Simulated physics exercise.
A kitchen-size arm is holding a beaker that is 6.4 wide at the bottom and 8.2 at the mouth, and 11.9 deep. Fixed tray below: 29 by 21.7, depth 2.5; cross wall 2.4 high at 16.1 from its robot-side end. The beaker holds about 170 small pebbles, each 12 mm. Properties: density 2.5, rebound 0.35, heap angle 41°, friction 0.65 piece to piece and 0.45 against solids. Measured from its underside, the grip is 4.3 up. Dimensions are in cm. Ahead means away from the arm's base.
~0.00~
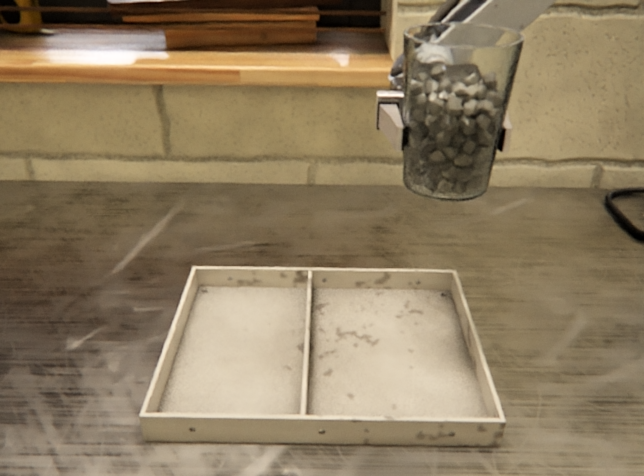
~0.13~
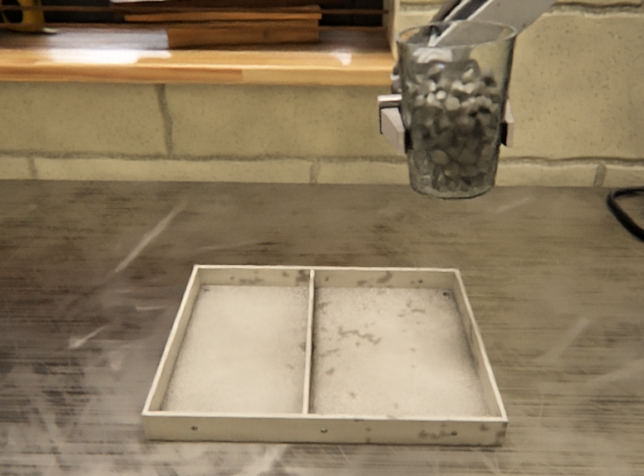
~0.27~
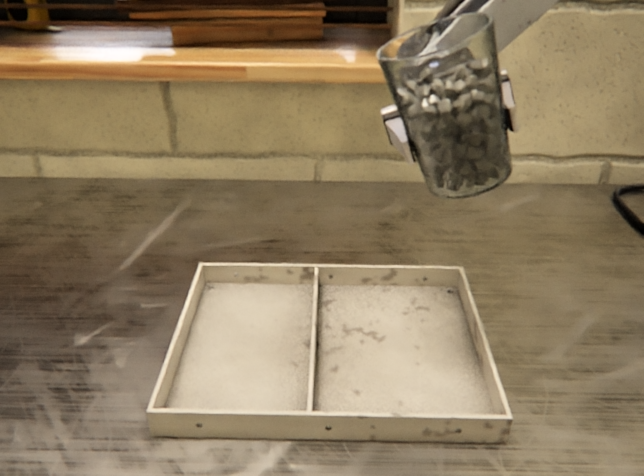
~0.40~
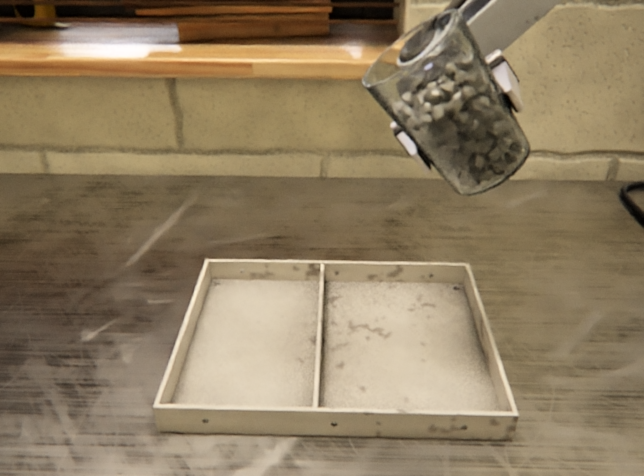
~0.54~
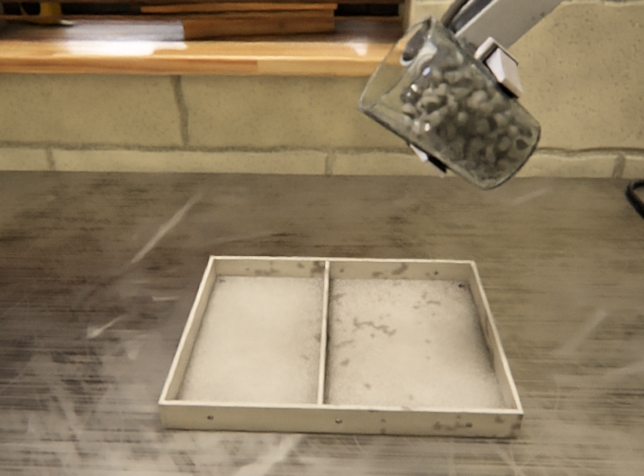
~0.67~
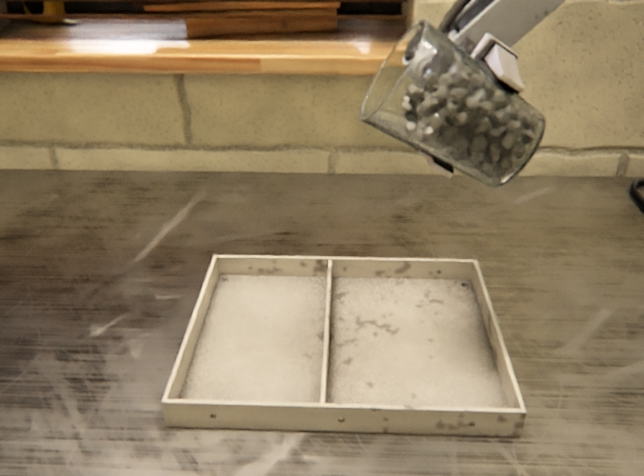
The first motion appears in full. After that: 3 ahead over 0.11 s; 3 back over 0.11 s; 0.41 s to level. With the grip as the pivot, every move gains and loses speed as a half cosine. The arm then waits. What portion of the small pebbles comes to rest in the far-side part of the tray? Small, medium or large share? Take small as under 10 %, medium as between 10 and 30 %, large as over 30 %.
A small share.
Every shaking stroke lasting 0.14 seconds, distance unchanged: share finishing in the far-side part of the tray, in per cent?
Estimate: Close to 0 percent.
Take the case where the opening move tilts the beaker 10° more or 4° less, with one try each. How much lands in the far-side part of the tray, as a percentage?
5 and 0 %.
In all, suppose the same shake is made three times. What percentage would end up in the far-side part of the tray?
In that case, some 0 per cent.
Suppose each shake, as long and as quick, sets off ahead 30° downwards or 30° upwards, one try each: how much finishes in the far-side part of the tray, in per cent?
I'd say close to 0 percent for the first and close to 0 percent for the second.
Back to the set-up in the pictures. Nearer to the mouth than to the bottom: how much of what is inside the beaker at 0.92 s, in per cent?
Roughly 35 per cent.
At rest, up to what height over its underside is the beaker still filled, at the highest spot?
Roughly 10.5 cm.
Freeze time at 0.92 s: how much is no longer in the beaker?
About 0 per cent by then.
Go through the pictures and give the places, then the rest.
In the first picture, the beaker middle at (453, 115), level; upper third of the load around (453, 103), from x 415 to 495, top at y 80; 171 in the beaker.
In the second picture, the beaker middle at (454, 114), tilted 6° forward; upper third of the load around (454, 103), from x 410 to 495, top at y 80.
In the third picture, the beaker middle at (453, 113), tilted 20° forward; upper third of the load around (454, 102), from x 405 to 500, top at y 70.
In the fourth picture, the beaker middle at (453, 112), tilted 38° forward; upper third of the load around (459, 102), from x 405 to 515, top at y 65.
In the fifth picture, the beaker middle at (454, 112), tilted 52° forward; upper third of the load around (460, 101), from x 410 to 525, top at y 65.
In the sixth picture, the beaker middle at (456, 113), tilted 58° forward; upper third of the load around (462, 101), from x 410 to 530, top at y 75; 171 in the beaker.
After 0.92 s, tilted 57° forward, highest piece 26 above the table; 171 in the beaker.
After 1.17 s, tilted 13° forward, highest piece 30 above the table; 171 in the beaker.
After 1.50 s, level, highest piece 30 above the table; 171 in the beaker.
After 2.55 s, level, highest piece 30 above the table; 171 in the beaker.
In the end, 171 in the beaker. That is 0 % in the far-side part of the tray.
